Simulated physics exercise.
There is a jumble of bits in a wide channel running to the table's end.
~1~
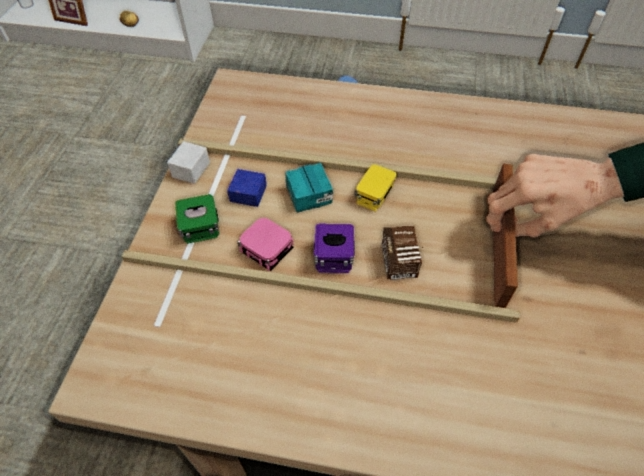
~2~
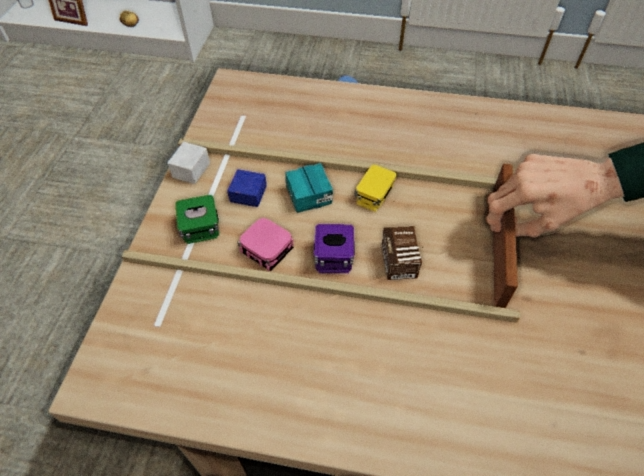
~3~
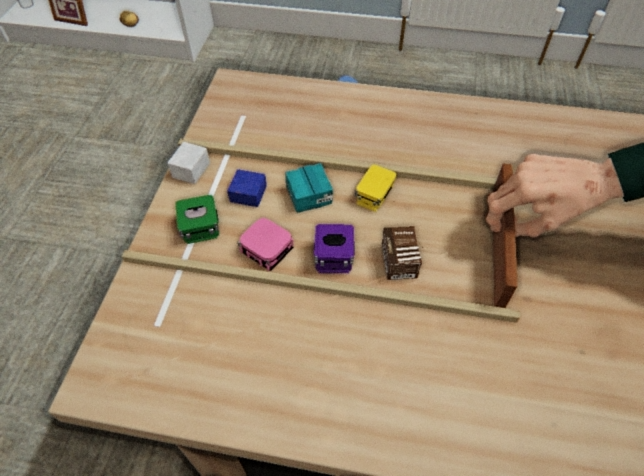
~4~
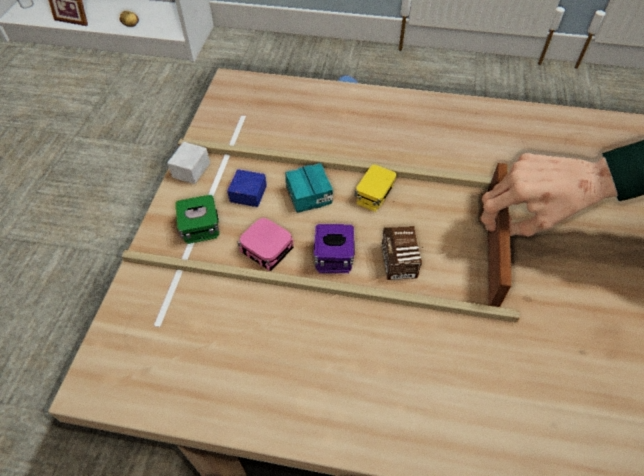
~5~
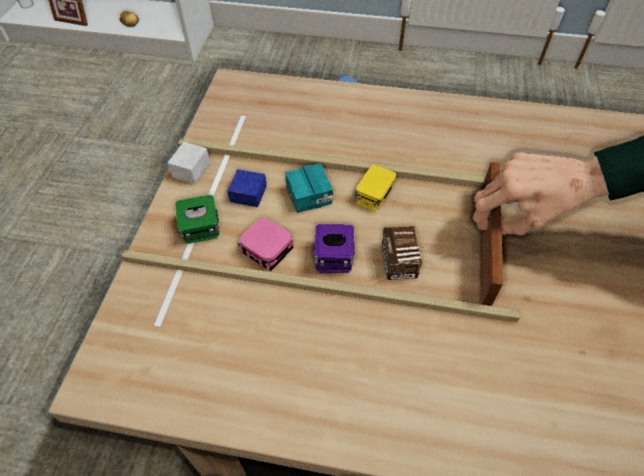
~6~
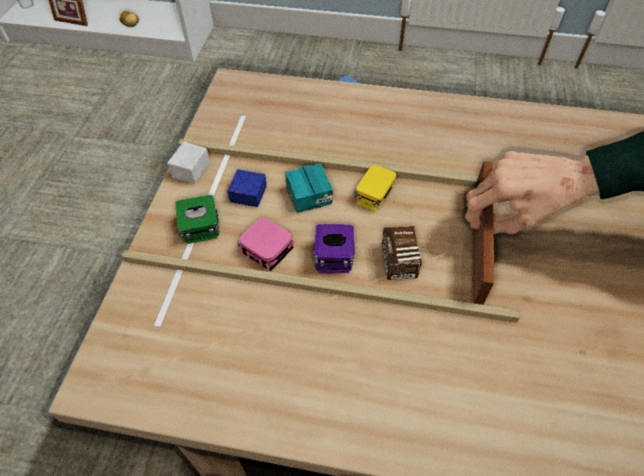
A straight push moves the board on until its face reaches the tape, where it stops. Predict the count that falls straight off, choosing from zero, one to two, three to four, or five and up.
So the count of drops is three to four.
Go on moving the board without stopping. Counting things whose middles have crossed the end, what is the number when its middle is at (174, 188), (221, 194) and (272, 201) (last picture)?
Counts by place: 6 / 4 / 0.
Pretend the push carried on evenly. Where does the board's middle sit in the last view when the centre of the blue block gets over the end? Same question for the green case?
The middle is at (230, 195) when it's the blue block, and at (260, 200) when it's the green case.
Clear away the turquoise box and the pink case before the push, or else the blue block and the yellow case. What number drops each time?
First 1, then 2.
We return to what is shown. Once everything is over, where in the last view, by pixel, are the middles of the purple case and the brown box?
Middles: Around (144, 224) and around (180, 219).
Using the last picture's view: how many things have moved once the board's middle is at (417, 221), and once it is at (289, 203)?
In order, the tallies are 1 and 7.
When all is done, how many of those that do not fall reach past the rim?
You'd get 2.
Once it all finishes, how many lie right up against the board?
Result: 2 in all.
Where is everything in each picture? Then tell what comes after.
In the first frame, white block (189, 163); green case (198, 219); blue block (248, 188); board (504, 233); tape (207, 205).
In the second frame, green case (198, 220); yellow case (376, 188).
In the third frame, blue block (248, 188); pink case (267, 244).
In the fourth frame, white block (189, 163); turquoise box (309, 188).
In the fifth frame, green case (198, 220); board (491, 231).
In the sixth frame, white block (189, 163); green case (198, 220); blue block (248, 188); board (483, 230); tape (207, 205).
A little later, none off yet; white block at rest near (189, 163); green case at rest near (198, 220); blue block at rest near (248, 188).
When it is over, the number that fall off is three or four; down, pink case, blue block, green case and white block.
